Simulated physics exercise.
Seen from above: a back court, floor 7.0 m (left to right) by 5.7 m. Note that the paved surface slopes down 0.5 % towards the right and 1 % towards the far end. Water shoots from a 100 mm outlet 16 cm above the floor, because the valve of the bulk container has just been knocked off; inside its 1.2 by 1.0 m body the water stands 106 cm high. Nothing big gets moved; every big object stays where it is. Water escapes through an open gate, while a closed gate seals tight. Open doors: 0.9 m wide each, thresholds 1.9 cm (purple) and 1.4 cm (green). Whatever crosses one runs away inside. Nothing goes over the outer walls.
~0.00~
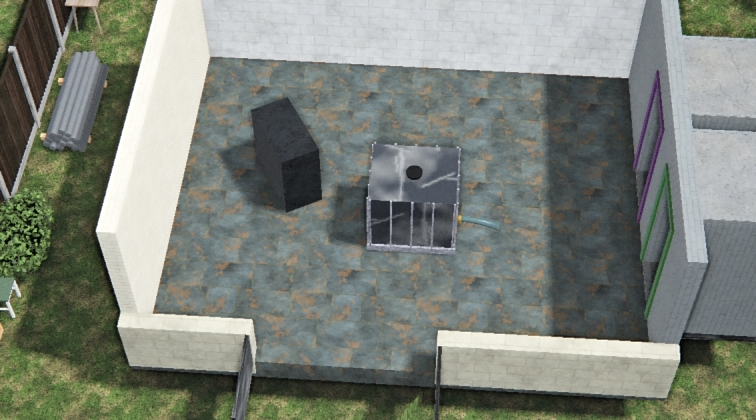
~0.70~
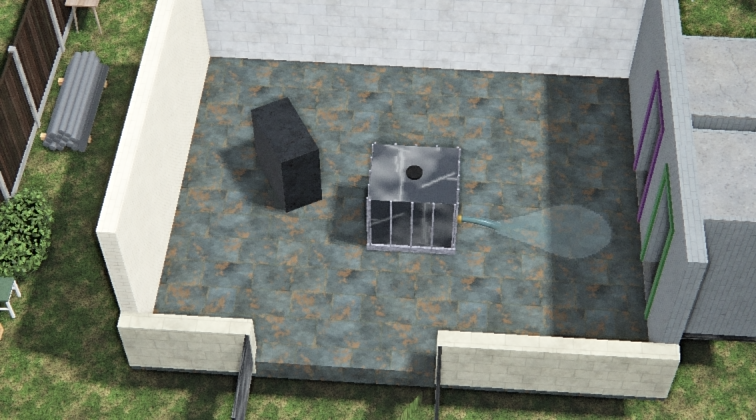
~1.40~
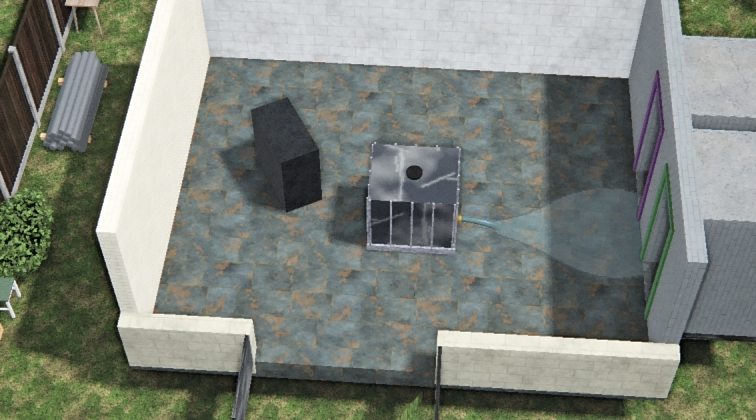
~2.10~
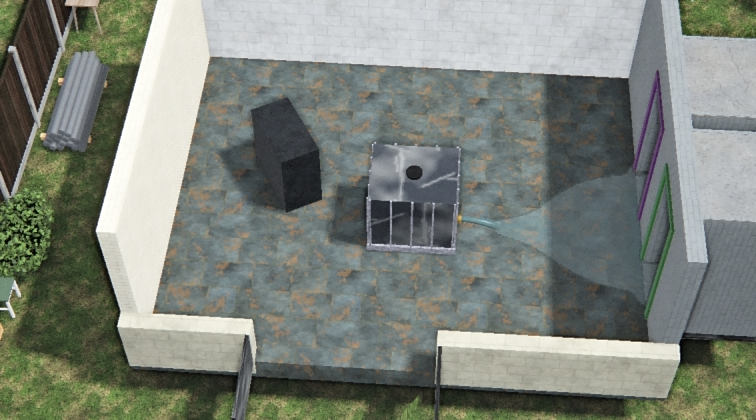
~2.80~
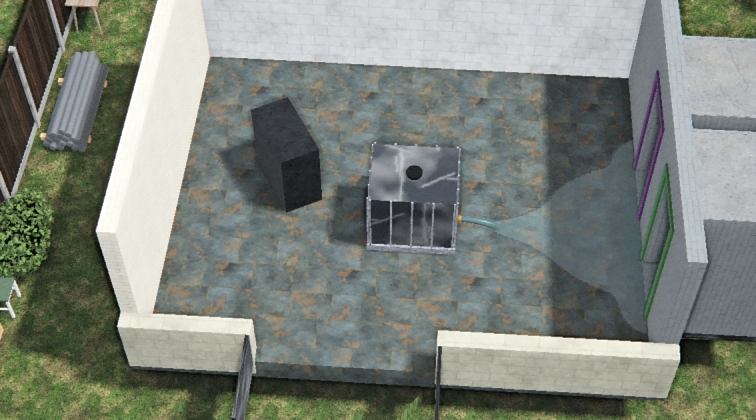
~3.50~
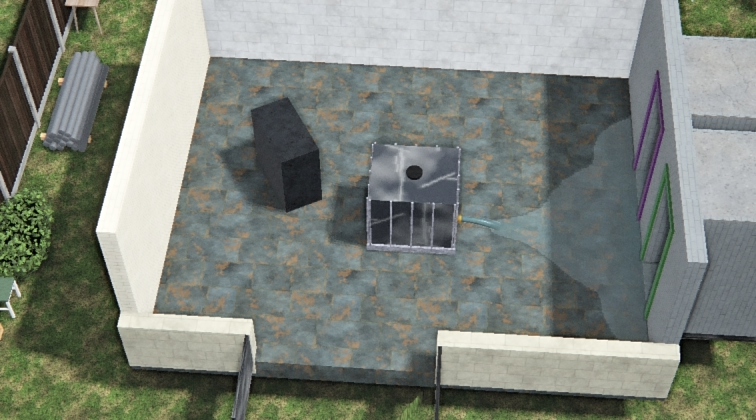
Water jetting from a metal-framed container across a paved court, fanning out rightward, meeting the right wall and spreading along it.
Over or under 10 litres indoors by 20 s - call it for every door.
Purple door: Over; green door: Over.
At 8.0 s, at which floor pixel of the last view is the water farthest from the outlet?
The front reaches farthest at about (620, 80).
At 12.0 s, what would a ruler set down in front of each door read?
Purple 4.0 cm, green 3.0 cm.
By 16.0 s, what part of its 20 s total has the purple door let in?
Something like 80 in a hundred has arrived by then.
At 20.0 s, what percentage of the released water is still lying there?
I'd put what remains at some 72 per cent.
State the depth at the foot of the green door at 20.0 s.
It comes to some 2.5 cm deep at that spot.
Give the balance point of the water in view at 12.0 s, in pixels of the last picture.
Around (571, 194).
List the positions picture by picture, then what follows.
The jet has just started at (473, 220); the ground is still dry, in the first frame.
From the spout at (473, 220) the water has spread over 1.1 m2; its tip is at (606, 224), and it is 1.4 cm deep on average, in the second frame.
From the spout at (473, 220) the water has spread over 2.3 m2; its tip is at (649, 207), and it is 1.2 cm deep on average, in the third frame.
The jet leaves at (473, 220); the sheet reaches (650, 177), 3.2 m away, and wets 3.0 m2, in the fourth frame.
From the spout at (473, 220) the water has spread over 3.6 m2; its tip is at (632, 142), and it is 1.2 cm deep on average, in the fifth frame.
From the spout at (473, 220) the water has spread over 4.4 m2; its tip is at (630, 120), and it is 1.2 cm deep on average, in the sixth frame.
After 5.0 s water covers 15 % of the floor and is deepest (7 cm) near (631, 235); purple door 4.1 cm at the sill, 15 L in, green door 3 cm at the sill, 8 L in.
After 8.0 s water covers 25 % of the floor and is deepest (6 cm) near (631, 235); purple door 4.1 cm at the sill, 29 L in, green door 3.1 cm at the sill, 18 L in.
After 12.0 s water covers 35 % of the floor and is deepest (6 cm) near (632, 254); purple door 3.9 cm at the sill, 46 L in, green door 3.2 cm at the sill, 31 L in.
After 16.0 s water covers 40 % of the floor and is deepest (6 cm) near (632, 254); purple door 3.9 cm at the sill, 62 L in, green door 2.7 cm at the sill, 46 L in.
After 20.0 s water covers 50 % of the floor and is deepest (6 cm) near (632, 254); purple door 3.7 cm at the sill, 75 L in, green door 2.6 cm at the sill, 56 L in.
